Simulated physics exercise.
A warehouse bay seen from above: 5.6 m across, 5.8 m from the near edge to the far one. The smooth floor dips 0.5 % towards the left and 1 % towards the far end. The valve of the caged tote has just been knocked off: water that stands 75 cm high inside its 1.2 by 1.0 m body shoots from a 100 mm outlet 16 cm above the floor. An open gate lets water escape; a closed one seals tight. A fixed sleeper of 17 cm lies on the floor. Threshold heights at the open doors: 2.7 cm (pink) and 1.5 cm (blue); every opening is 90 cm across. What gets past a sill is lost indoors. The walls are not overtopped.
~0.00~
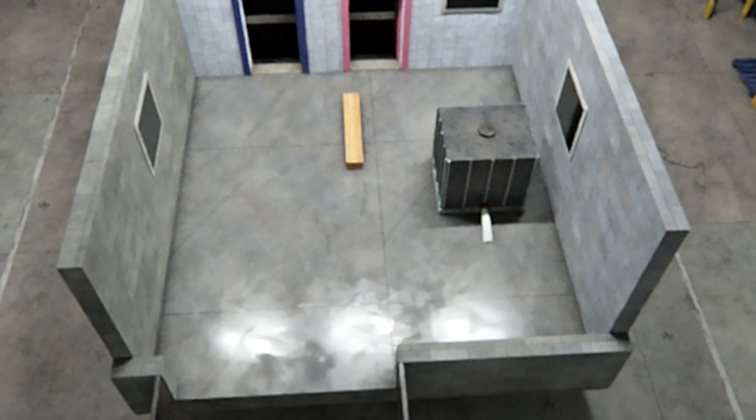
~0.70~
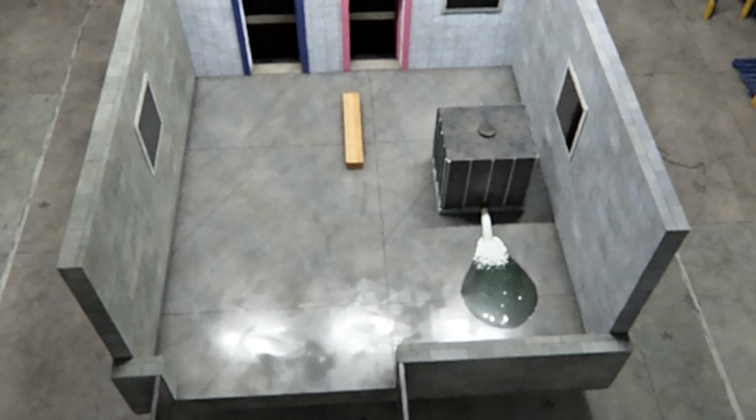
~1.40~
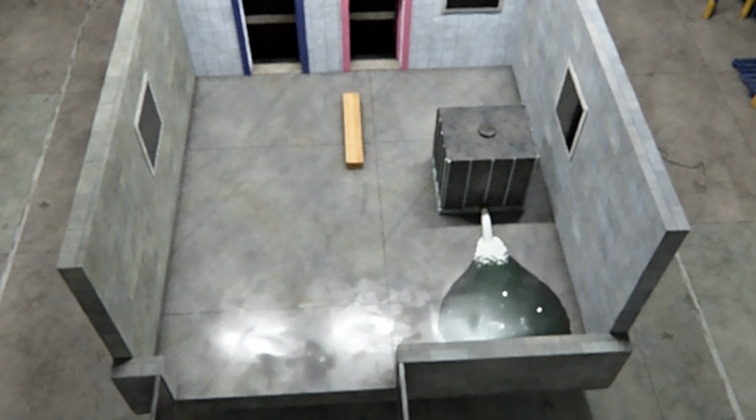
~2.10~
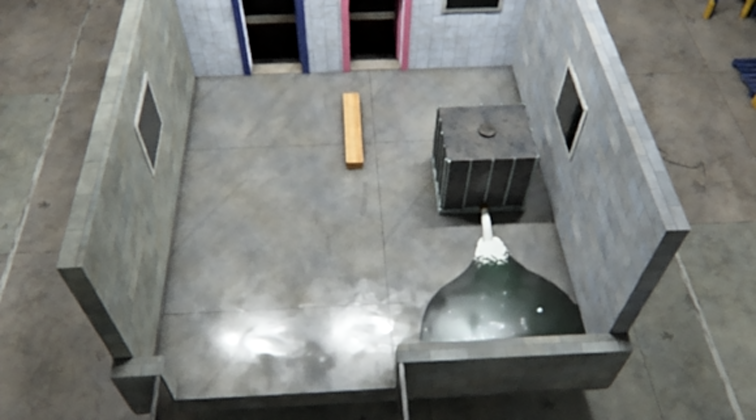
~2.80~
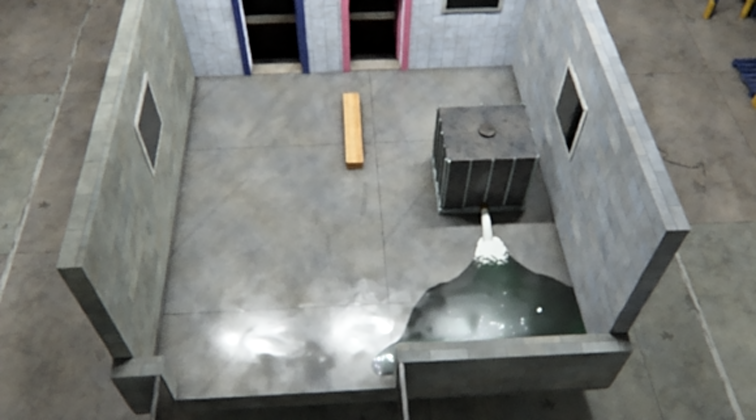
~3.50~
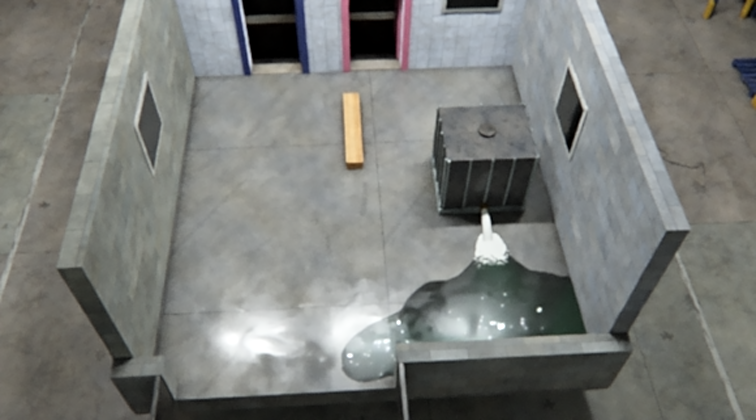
Water gushed from a short white spout on a dark, box-shaped tank, spreading across the bare grey floor to the low front wall, then creeping left along it past the wall's end.
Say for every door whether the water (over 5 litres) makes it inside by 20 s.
The water let in: At the pink door it does not reach the limit; at the blue door it keeps below the limit.
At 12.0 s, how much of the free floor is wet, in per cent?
Some 55 per cent of it.
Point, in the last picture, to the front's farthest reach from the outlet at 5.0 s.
Near (296, 362).
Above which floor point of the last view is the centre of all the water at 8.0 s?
At about (461, 303).
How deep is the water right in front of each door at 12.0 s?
Depths in cm: Pink 0.0, blue 0.0.
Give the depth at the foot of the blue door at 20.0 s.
Roughly 1.4 cm deep.
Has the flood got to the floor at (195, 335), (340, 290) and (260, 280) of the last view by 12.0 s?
In turn: Flooded, flooded, wet.
After 5.0 s water covers 20 % of the floor and is deepest (5 cm) near (518, 337); pink door not reached, blue door not reached.
After 8.0 s water covers 35 % of the floor and is deepest (5 cm) near (521, 349); pink door not reached, blue door not reached.
After 12.0 s water covers 55 % of the floor and is deepest (4 cm) near (502, 326); pink door not reached, blue door not reached.
After 16.0 s water covers 70 % of the floor and is deepest (4 cm) near (507, 350); pink door not reached, blue door not reached.
After 20.0 s water covers 85 % of the floor and is deepest (4 cm) near (195, 82); pink door 1 cm at the sill, 0 L in, blue door 1.4 cm at the sill, 0 L in.
